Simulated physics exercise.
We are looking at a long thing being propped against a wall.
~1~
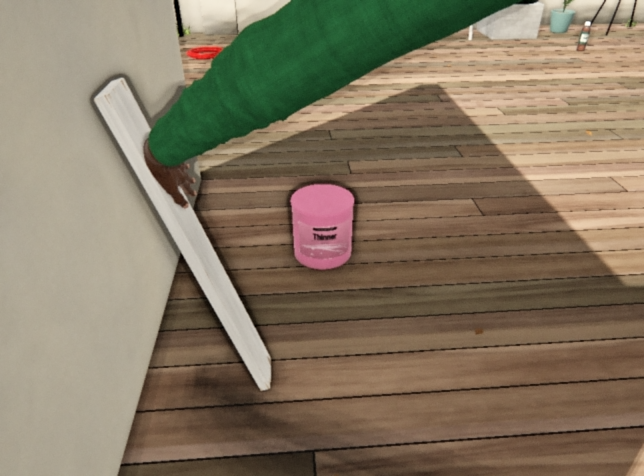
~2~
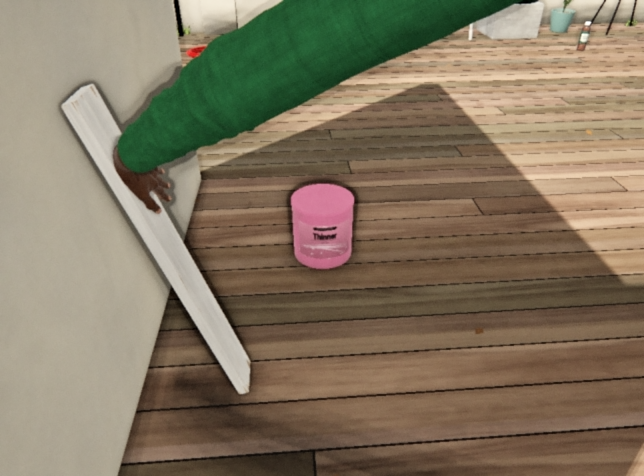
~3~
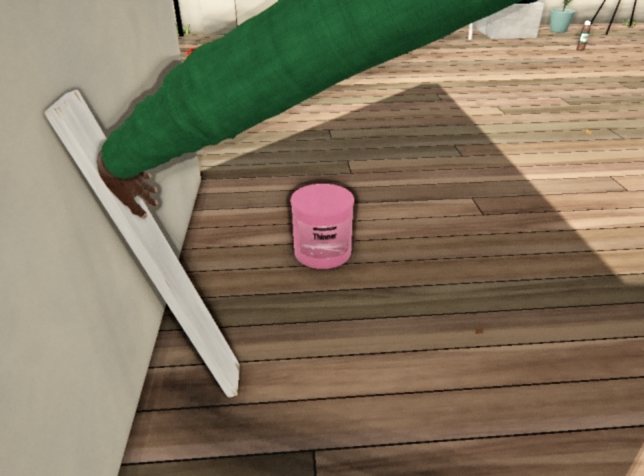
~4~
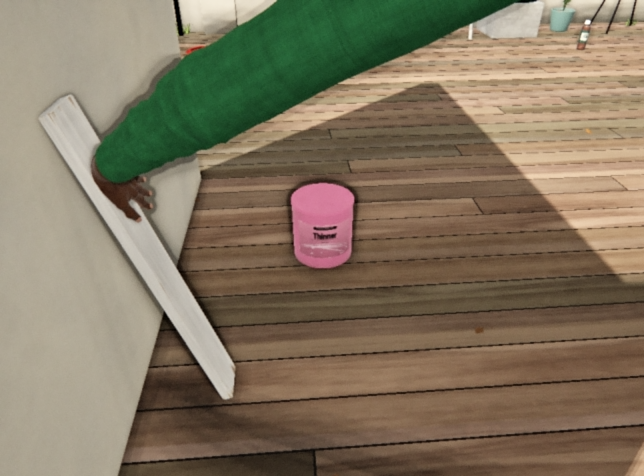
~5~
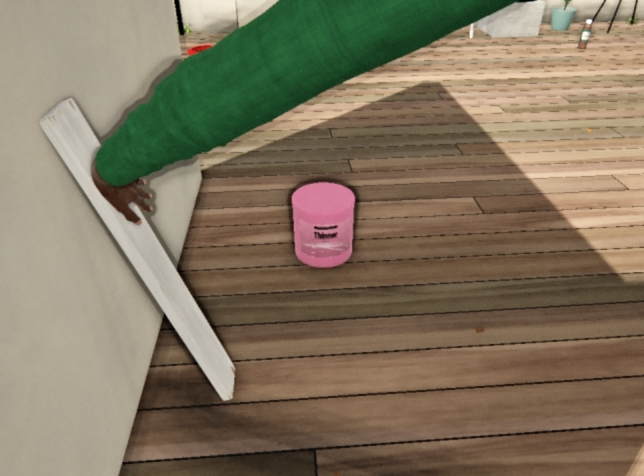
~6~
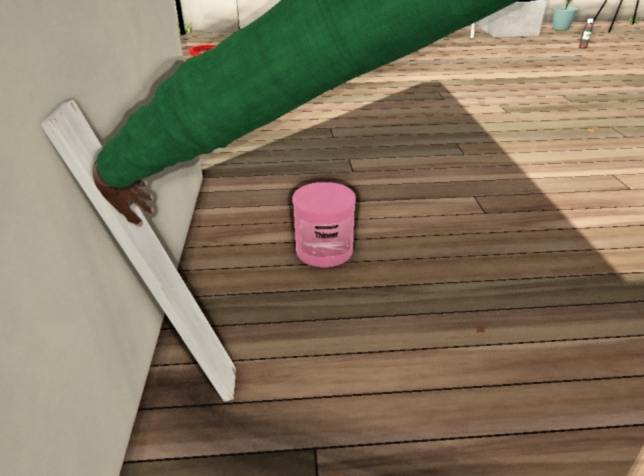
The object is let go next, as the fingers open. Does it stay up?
Honestly, it stays in place.
Then, 0.50 s later than the last frame, all is still.
Then, 1.10 s later than the last frame, white plank resting near (161, 276).
When it is over, both as before. End places, in pixels of the last picture, white plank near (161, 276). The plank holds.
